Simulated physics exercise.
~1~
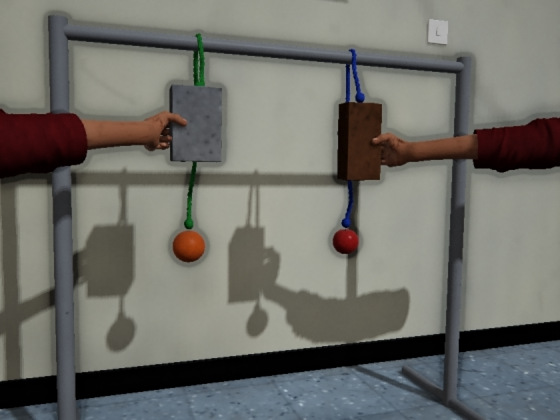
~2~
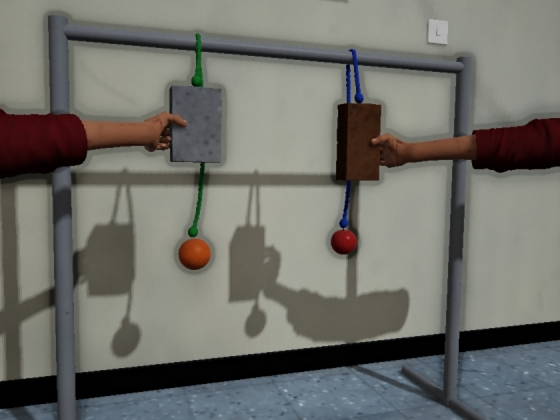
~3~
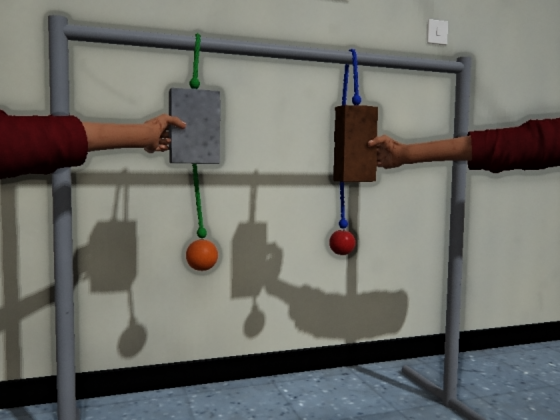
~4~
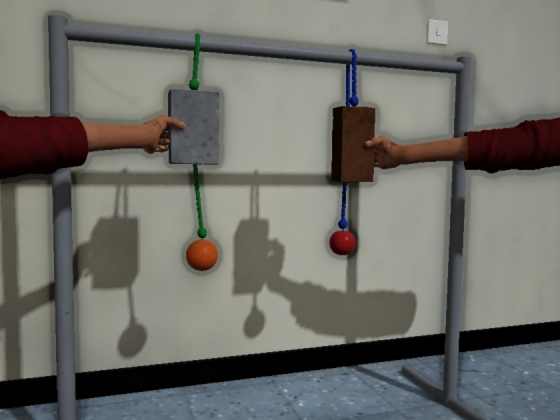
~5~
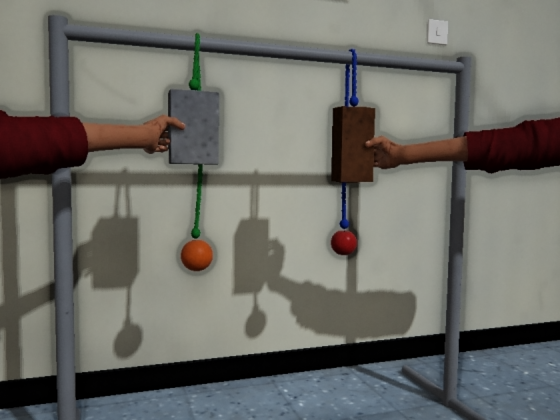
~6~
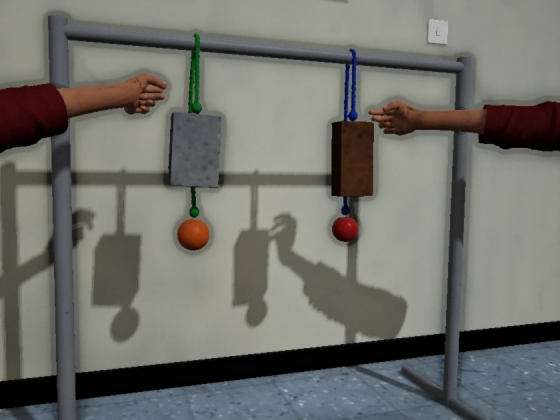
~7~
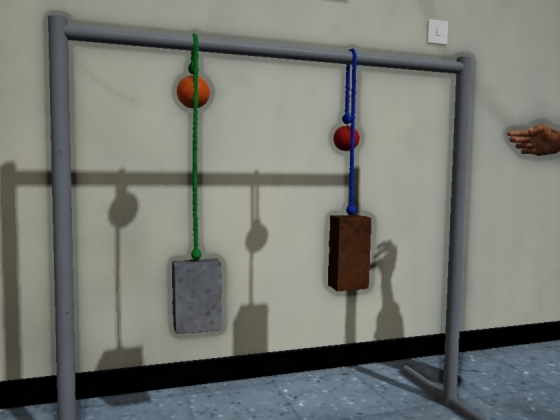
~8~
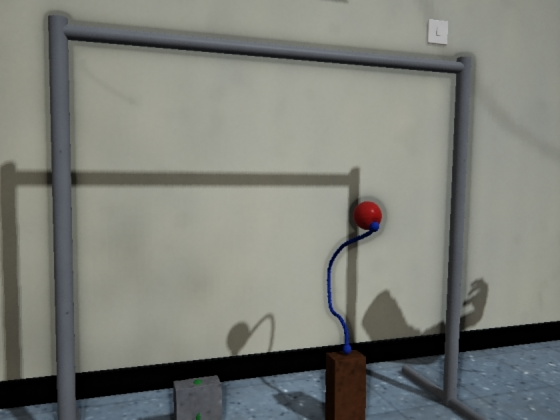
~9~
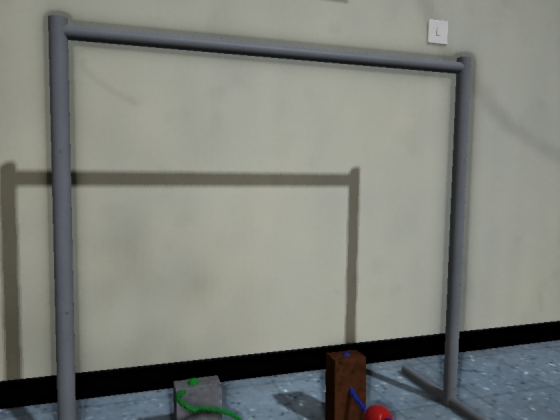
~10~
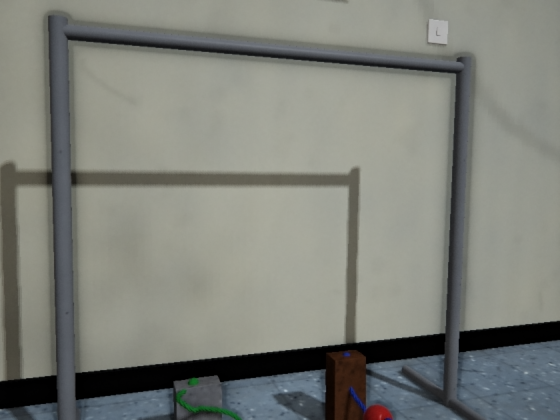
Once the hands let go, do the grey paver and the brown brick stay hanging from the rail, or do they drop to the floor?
Both drop to the floor. The grey paver runs down with its green rope, and the brown brick falls and pulls its blue rope off the rail.
